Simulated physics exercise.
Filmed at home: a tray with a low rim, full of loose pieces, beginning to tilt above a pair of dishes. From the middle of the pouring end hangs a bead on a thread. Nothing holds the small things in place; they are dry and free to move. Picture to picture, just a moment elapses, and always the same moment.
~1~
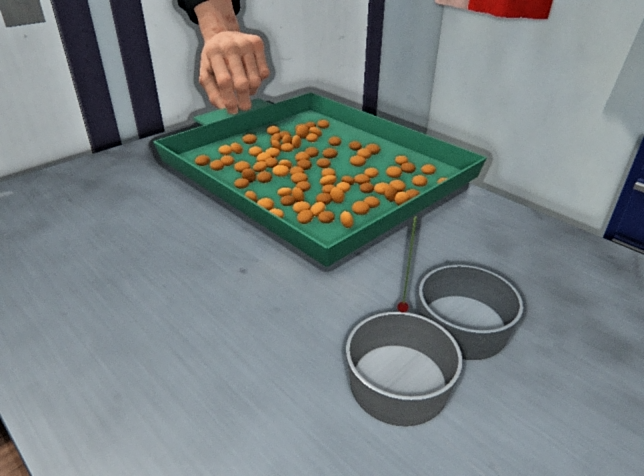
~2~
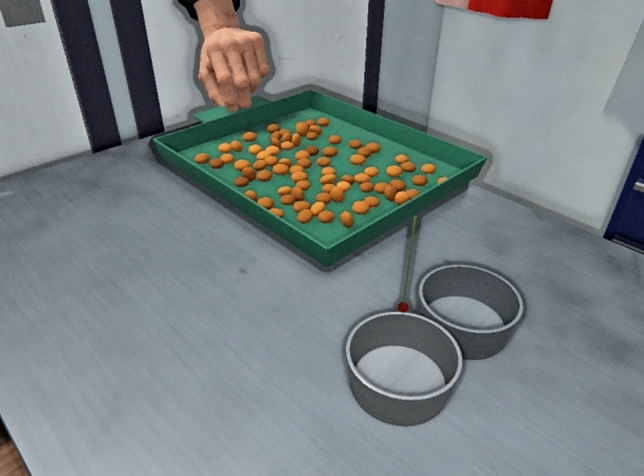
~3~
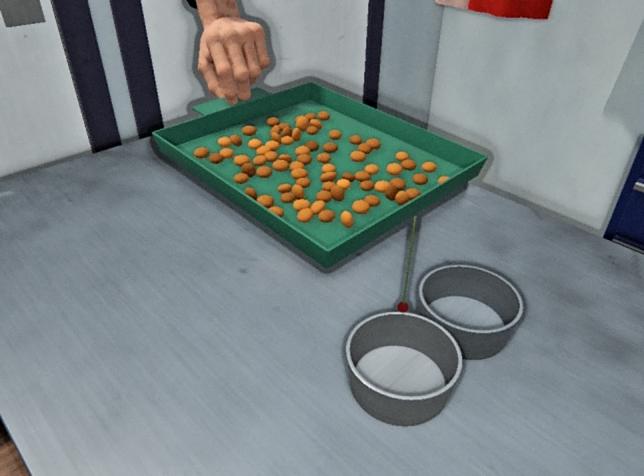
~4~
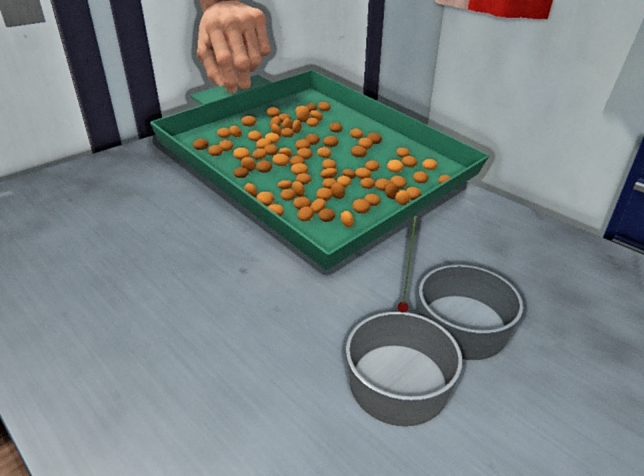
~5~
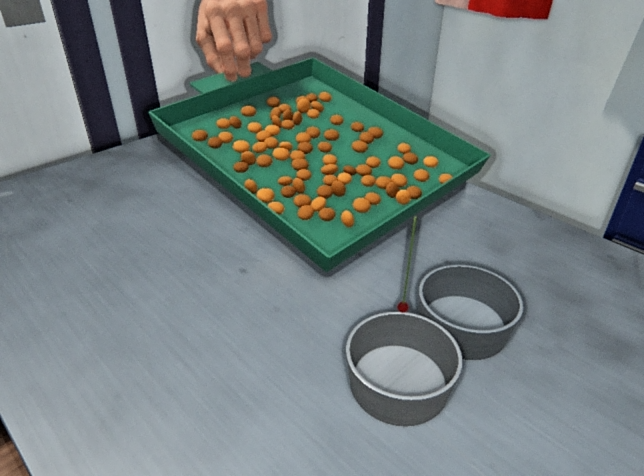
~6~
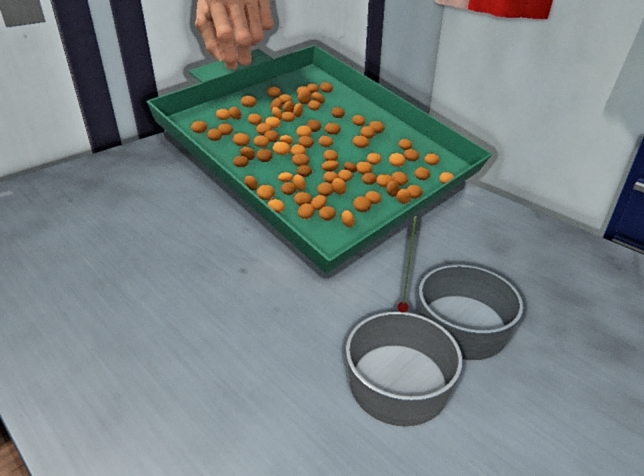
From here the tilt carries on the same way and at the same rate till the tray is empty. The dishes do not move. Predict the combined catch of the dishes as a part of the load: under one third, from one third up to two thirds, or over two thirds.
The catch is fair, a third to two thirds of the load.
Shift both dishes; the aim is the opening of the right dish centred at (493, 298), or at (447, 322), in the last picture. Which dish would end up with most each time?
The first arrangement gives the one at left, the second arrangement gives the one at left.
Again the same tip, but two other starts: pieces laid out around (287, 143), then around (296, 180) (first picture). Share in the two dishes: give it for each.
You'd get 50 % the first time and 40 % the second.
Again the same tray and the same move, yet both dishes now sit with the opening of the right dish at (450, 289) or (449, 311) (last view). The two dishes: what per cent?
Close to 40 in a hundred first, close to 80 in a hundred second.
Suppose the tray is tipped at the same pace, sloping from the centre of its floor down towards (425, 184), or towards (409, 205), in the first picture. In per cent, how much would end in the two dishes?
In order, 80 in a hundred and 70 in a hundred.
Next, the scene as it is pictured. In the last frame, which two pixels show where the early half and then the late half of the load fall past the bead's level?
Around (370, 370), followed by around (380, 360).
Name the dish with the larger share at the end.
That's the left side.
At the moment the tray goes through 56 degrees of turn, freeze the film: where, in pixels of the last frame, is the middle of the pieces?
Roughly at (359, 187).
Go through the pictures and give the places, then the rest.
Corners of the pouring end at (327, 244) and (481, 157), level; middle of the load at (329, 174), bits of cat kibble; left dish at (447, 398); right dish at (510, 334); bead on its thread at (403, 307), in the first picture.
Corners of the pouring end at (327, 244) and (481, 157), level; middle of the load at (329, 173), in the second picture.
Corners of the pouring end at (328, 246) and (482, 156), tipped barely, lowest at the left corner; middle of the load at (329, 169), in the third picture.
Corners of the pouring end at (328, 249) and (483, 155), tipped a little, lowest at the left corner; middle of the load at (329, 165), in the fourth picture.
Corners of the pouring end at (329, 252) and (485, 154), tipped a little, lowest at the left corner; middle of the load at (330, 160), in the fifth picture.
Corners of the pouring end at (330, 255) and (486, 153), tipped a little, lowest at the left corner; middle of the load at (331, 156); left dish at (447, 398); right dish at (510, 334), in the sixth picture.
Soon, tray tipped steeply; all on the tray.
A while on, tray tipped right over; all on the tray.
Towards the end, tray tipped past a quarter turn; about half in the left dish; about half outside both.
Finally, tray tipped past a quarter turn; about half in the left dish; none in the right dish; about half outside both.
